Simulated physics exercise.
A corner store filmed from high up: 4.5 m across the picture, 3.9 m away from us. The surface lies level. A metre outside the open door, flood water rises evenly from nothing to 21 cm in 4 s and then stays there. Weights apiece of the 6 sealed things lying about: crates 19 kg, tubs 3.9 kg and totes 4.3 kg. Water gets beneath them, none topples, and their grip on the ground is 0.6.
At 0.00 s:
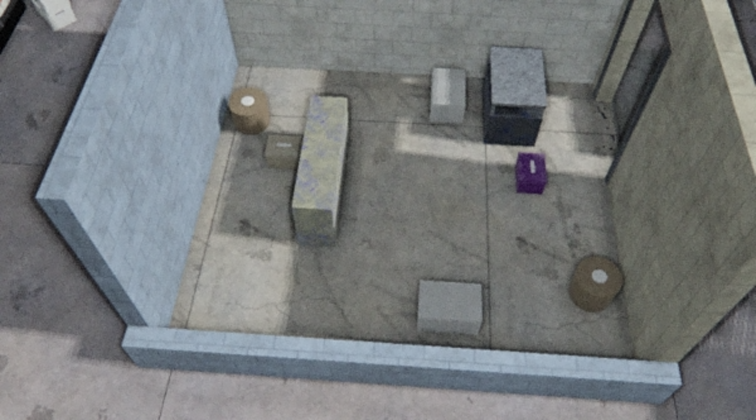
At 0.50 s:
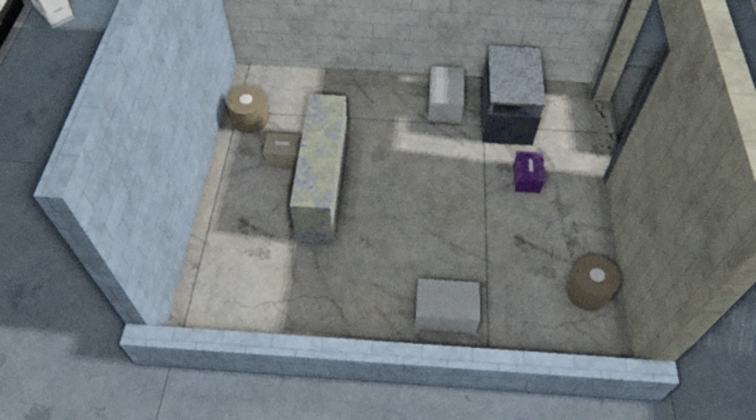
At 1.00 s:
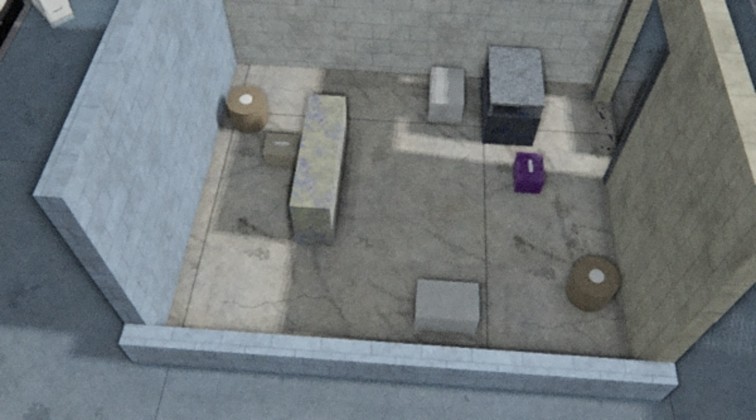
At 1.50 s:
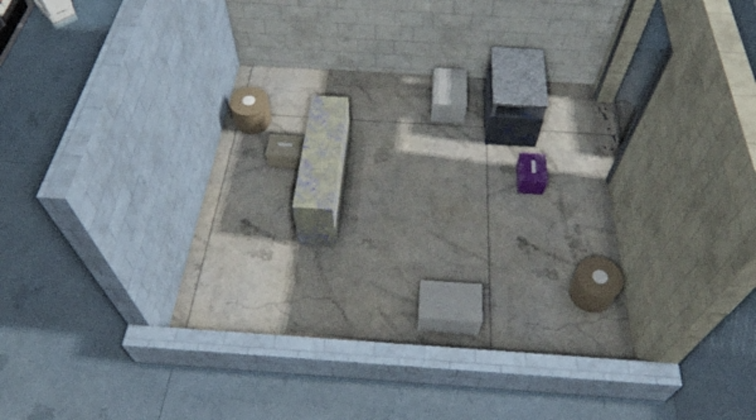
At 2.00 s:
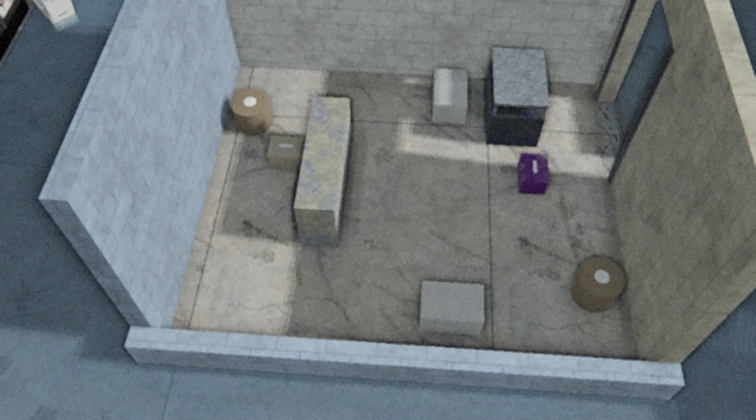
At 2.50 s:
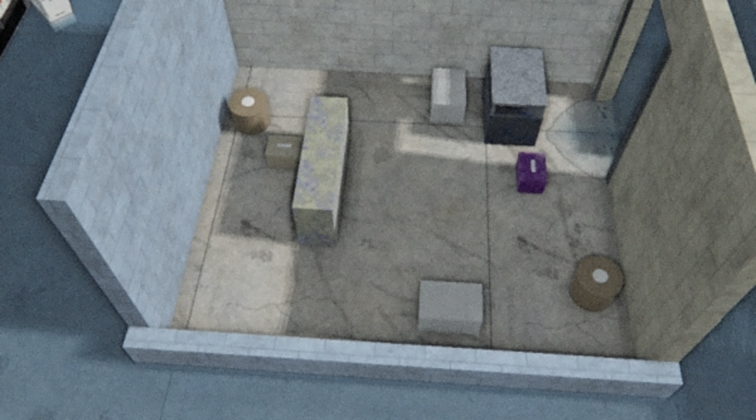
In a corner store seen from above, the tubs, the purple tote and the other boxes all stayed put while a thin patch of water crept in through the doorway on the right.
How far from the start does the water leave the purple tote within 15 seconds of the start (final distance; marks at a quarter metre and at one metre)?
Purple tote gets carried off.
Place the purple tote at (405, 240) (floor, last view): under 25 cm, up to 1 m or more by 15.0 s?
It ends far away.
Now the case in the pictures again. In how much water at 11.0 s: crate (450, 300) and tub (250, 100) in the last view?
Roughly 9 and 8 cm.
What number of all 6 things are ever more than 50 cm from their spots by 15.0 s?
I count 4.
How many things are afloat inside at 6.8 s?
0 of them.
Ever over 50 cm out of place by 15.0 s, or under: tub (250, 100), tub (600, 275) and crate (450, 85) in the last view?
In turn: Over, more, less.
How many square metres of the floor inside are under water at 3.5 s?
Roughly 1.5 m2.
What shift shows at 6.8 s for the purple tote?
About 250 cm.
After 3.5 s the purple tote is near (531, 171), 0.1 m from its start, aground; 0 afloat.
After 6.8 s the purple tote is near (364, 282), 2.4 m from its start, aground; 0 afloat.
After 11.0 s the purple tote is near (191, 283), 3.9 m from its start, afloat; 5 afloat.
After 15.0 s the purple tote is near (312, 102), 2.7 m from its start, afloat; 6 afloat.
